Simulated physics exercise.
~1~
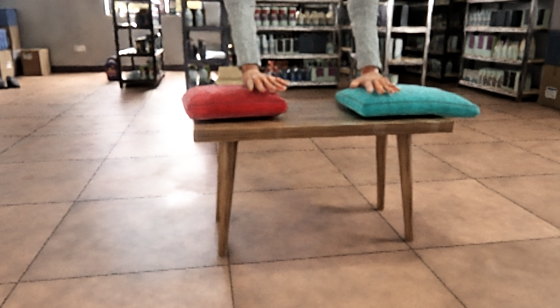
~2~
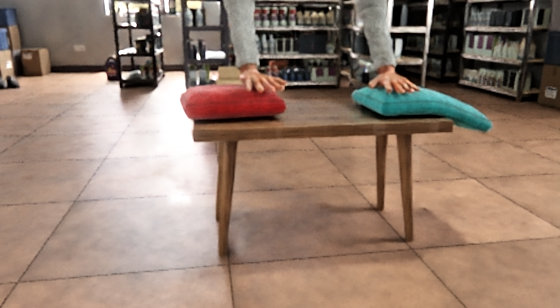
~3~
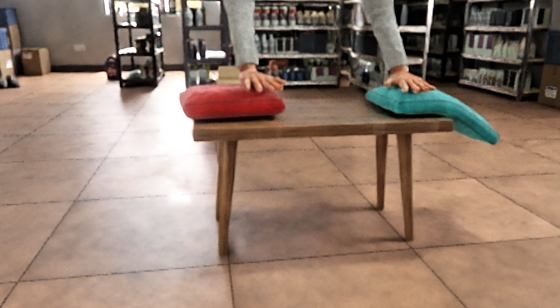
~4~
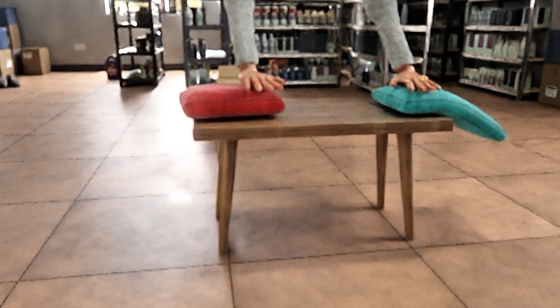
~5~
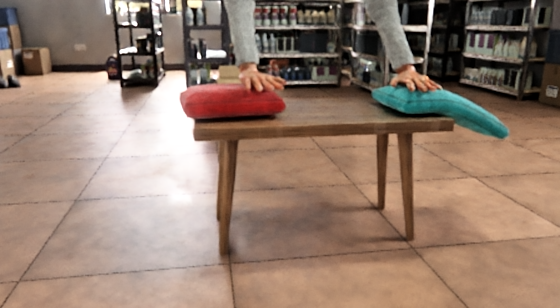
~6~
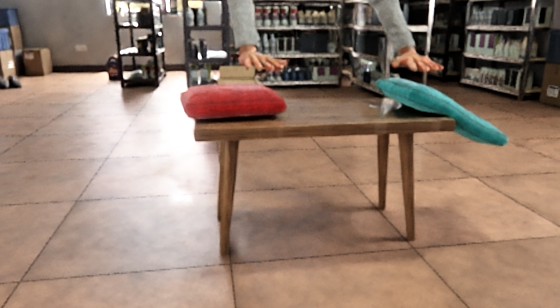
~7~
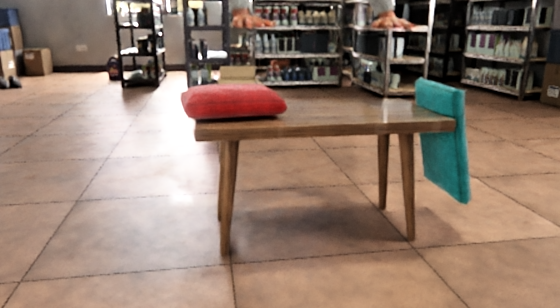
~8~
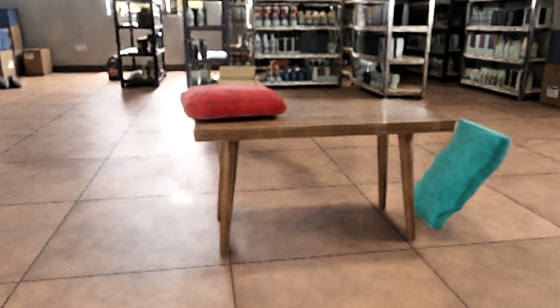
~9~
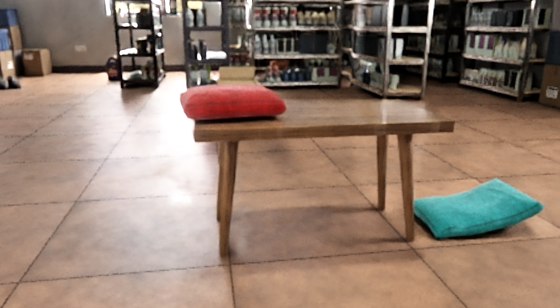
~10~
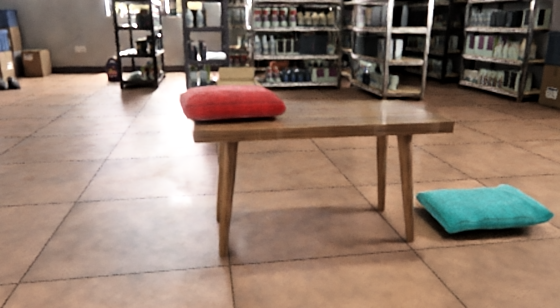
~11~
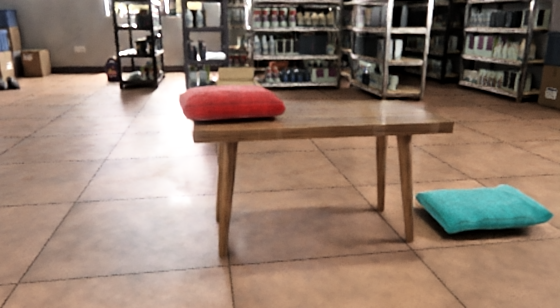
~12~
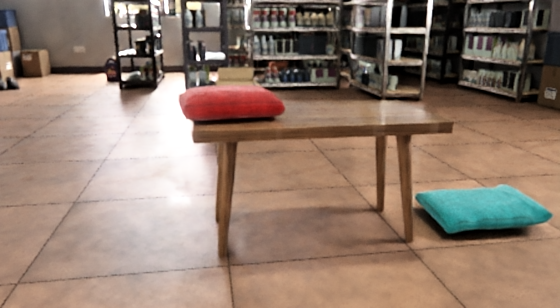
In a room with tiled floors and stocked shelves, two hands rest on a red cushion and a turquoise one on a wooden table, sliding the turquoise one right over the edge. The hands lift away, and it tips off onto the floor while the red one stays put.
